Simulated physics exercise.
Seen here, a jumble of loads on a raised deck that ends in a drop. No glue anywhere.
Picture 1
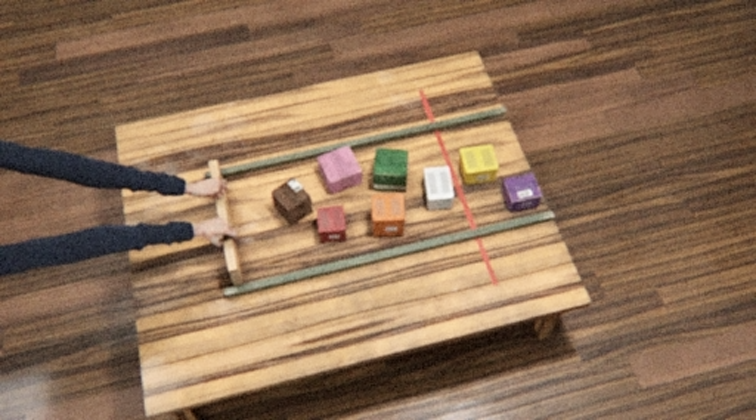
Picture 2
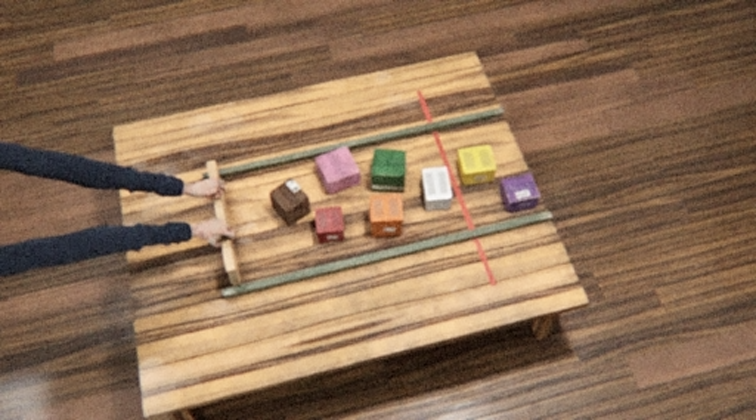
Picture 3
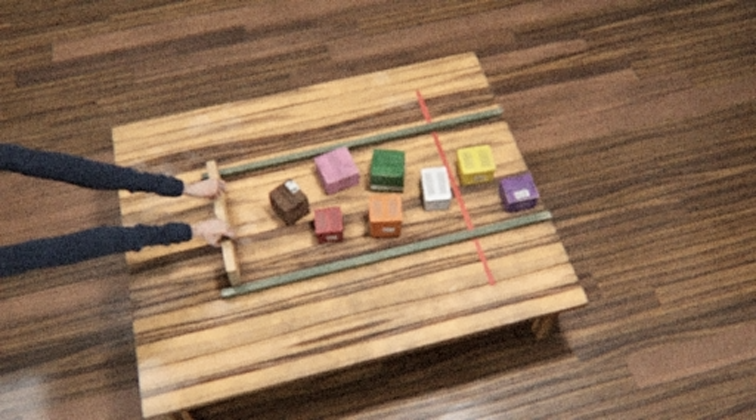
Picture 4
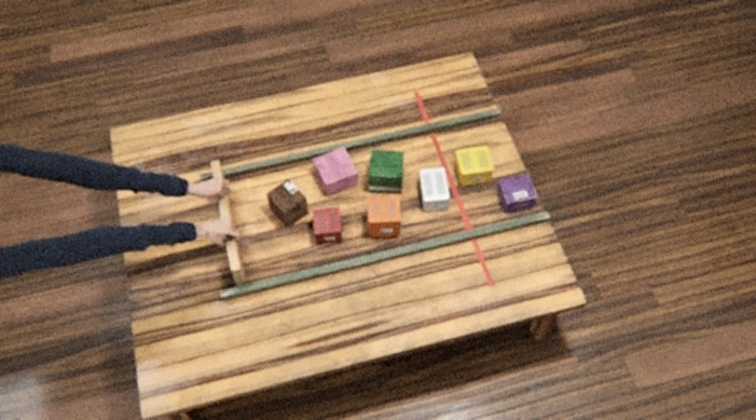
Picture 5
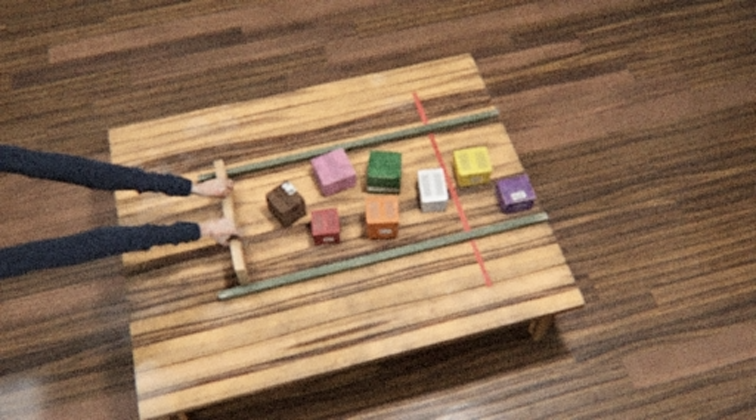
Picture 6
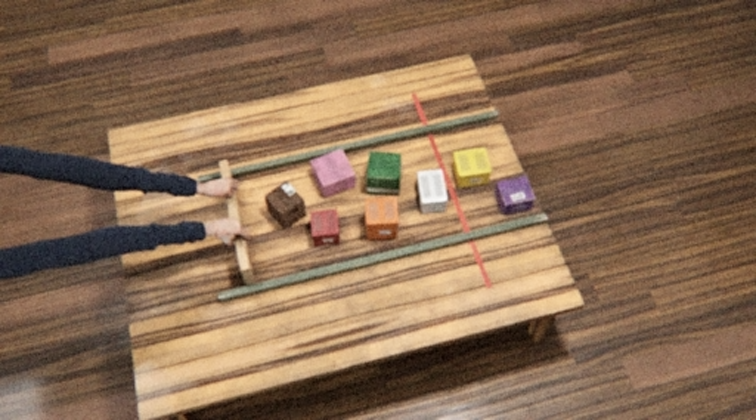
The clip shows two dark-sleeved arms at the left holding a wooden plank between green strips on a tabletop, easing it slightly right toward several coloured blocks, which stay in place around and beyond a red line.
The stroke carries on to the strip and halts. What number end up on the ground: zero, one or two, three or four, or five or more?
The number that fall off is one or two.
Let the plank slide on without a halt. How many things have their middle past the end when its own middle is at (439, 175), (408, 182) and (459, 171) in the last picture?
The counts: 1, 0 and 3.
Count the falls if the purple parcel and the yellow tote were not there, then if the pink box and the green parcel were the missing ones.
It would be 0 and 0.
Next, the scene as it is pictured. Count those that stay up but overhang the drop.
The number is 1.
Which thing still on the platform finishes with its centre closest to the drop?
That is the white tote.
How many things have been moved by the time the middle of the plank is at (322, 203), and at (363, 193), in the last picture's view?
By then 3, and 6.
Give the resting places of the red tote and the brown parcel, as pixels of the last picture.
Near (469, 195) and (461, 170).
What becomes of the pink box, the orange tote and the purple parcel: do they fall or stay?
The pink box survives; the orange tote does not fall; the purple parcel drops off.
Soon after, none off yet; purple parcel at rest near (514, 196); yellow tote at rest near (471, 168); white tote at rest near (432, 192).
After that, none off yet; purple parcel at rest near (514, 196); yellow tote displaced a little near (478, 167); white tote displaced a little near (453, 189).
In the end, the number that fall off is one or two; gone, yellow tote and purple parcel.
